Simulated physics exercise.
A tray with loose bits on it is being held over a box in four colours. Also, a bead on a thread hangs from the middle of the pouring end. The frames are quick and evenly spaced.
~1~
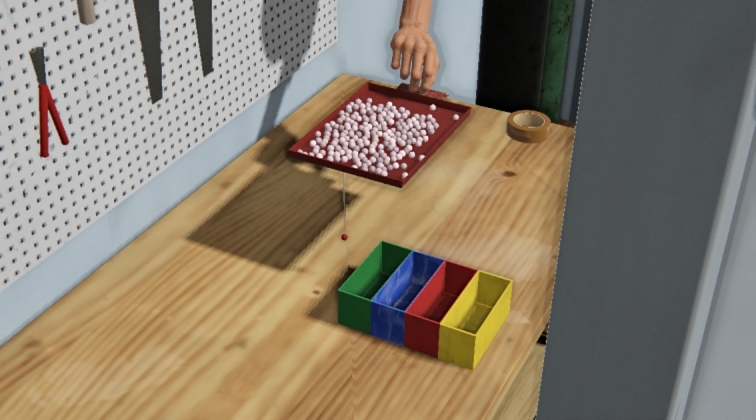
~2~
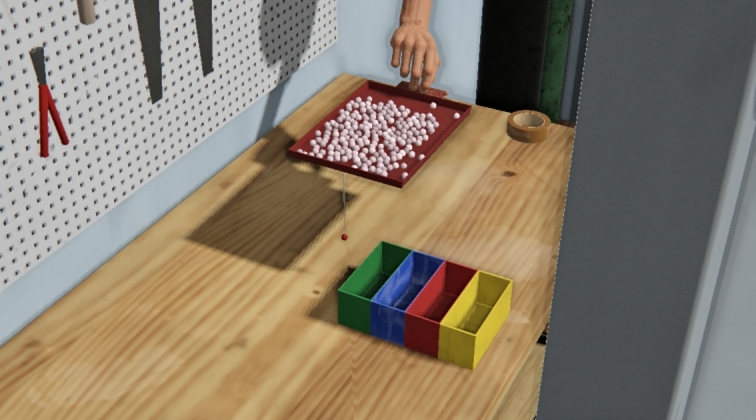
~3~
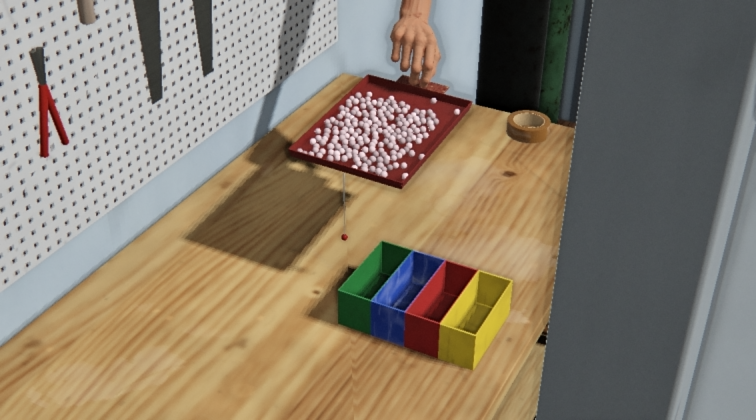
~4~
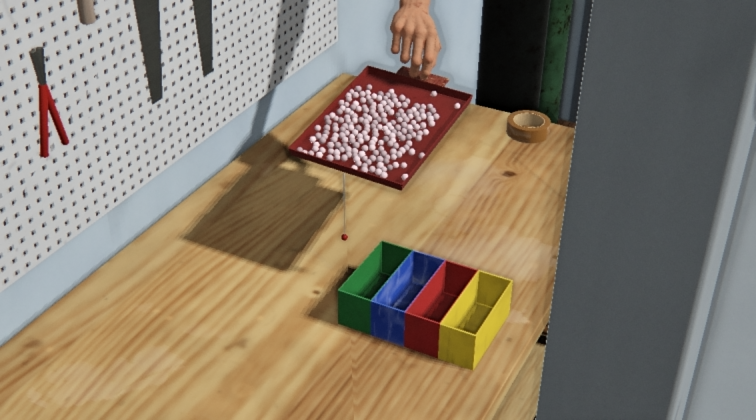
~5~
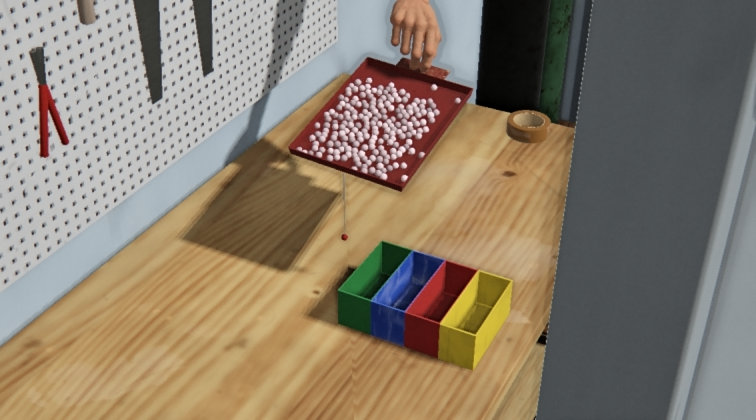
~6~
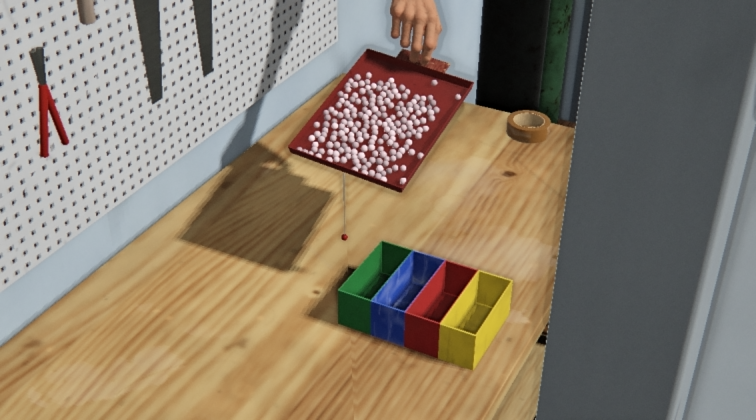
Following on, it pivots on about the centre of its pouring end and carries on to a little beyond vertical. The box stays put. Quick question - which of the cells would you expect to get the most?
I would expect the green cell to get the most.
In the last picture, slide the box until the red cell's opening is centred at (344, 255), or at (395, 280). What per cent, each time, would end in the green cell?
It works out to 0 percent and then 10 percent.
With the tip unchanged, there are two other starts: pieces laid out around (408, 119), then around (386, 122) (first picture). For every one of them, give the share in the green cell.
First try 50 %, second try 50 %.
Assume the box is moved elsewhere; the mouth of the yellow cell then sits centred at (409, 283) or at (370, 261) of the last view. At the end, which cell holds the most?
Try 1 - the red one. Try 2 - the cell in yellow.
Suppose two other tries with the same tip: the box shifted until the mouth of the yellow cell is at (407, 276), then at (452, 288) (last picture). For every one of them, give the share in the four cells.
In order: 90 percent, then 90 percent.
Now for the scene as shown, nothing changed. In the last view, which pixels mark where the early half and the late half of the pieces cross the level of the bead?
At about (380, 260), then at (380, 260).
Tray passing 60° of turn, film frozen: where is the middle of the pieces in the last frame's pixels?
I'd put it at about (372, 151).
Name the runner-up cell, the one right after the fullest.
Blue.
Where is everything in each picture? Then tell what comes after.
Corners of the pouring end (291, 149) and (401, 180), level; middle of the load (373, 134), sugar pearls; bead on its thread (344, 237); green cell (355, 309); blue cell (388, 320); red cell (422, 332); yellow cell (457, 344), in the first frame.
Corners of the pouring end (291, 149) and (401, 180), level; middle of the load (373, 133), in the second frame.
Corners of the pouring end (291, 148) and (401, 181), tipped barely, lowest at the right corner; middle of the load (373, 130), in the third frame.
Corners of the pouring end (291, 147) and (401, 183), tipped a little, lowest at the right corner; middle of the load (373, 127), in the fourth frame.
Corners of the pouring end (291, 147) and (401, 185), tipped a little, lowest at the right corner; middle of the load (373, 124), in the fifth frame.
Corners of the pouring end (290, 146) and (401, 186), tipped a little, lowest at the right corner; middle of the load (373, 123), almost all on the move; green cell (355, 309); blue cell (388, 320); red cell (422, 332); yellow cell (457, 344), in the sixth frame.
Just after the last frame, tray tipped steeply; almost all on the tray; just a few in the green cell; just a few in the blue cell; just a few falling or outside the box.
A moment on, tray tipped past a quarter turn; just a few on the tray; roughly half in the green cell; roughly a quarter in the blue cell; just a few in the red cell; roughly a third falling or outside the box.
Further on, tray tipped past a quarter turn; roughly half in the green cell; roughly a quarter in the blue cell; just a few in the red cell; just a few in the yellow cell; roughly a quarter falling or outside the box.
When it is over, tray tipped past a quarter turn; roughly half in the green cell; roughly a quarter in the blue cell; just a few in the red cell; just a few in the yellow cell; roughly a quarter outside the box.
